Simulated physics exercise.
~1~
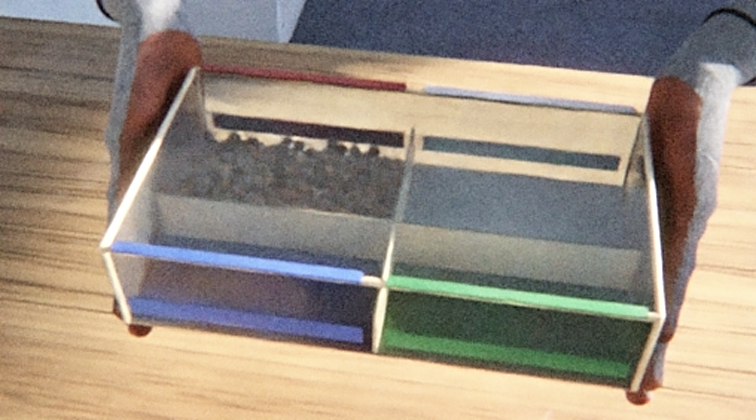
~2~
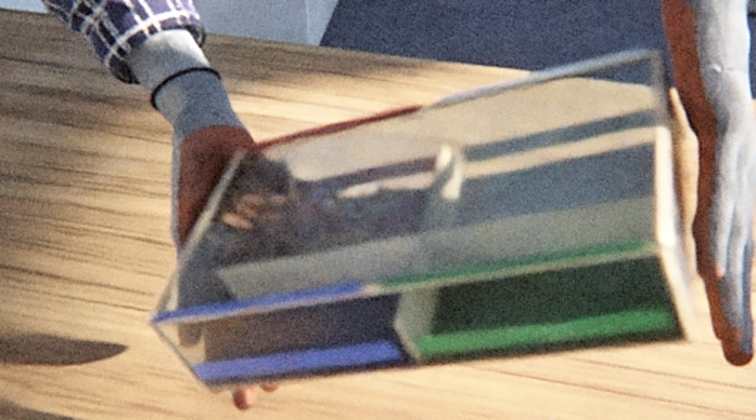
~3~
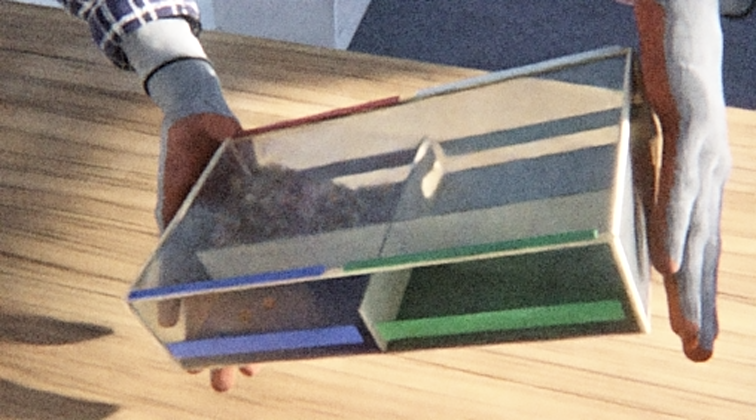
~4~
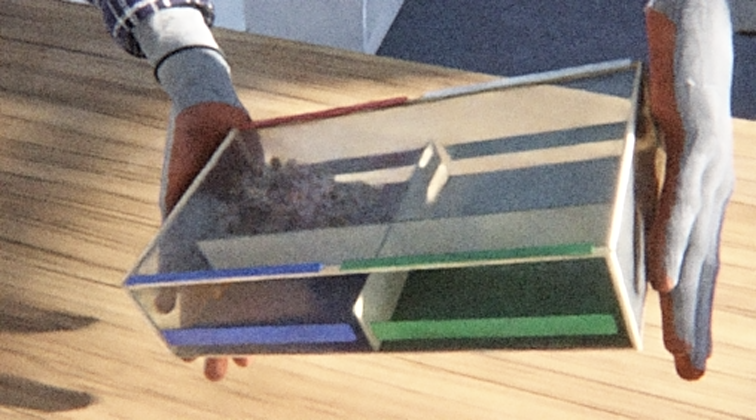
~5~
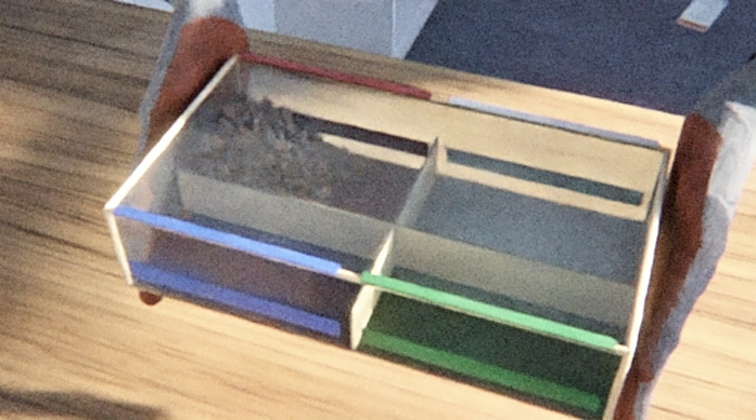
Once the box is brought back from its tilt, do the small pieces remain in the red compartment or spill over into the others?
They remain in the red compartment, heaped up toward its left side. The white, blue and green compartments end up without any real share of them.
Above a wooden table, hands tilt a divided box, then level it, pieces still in red.
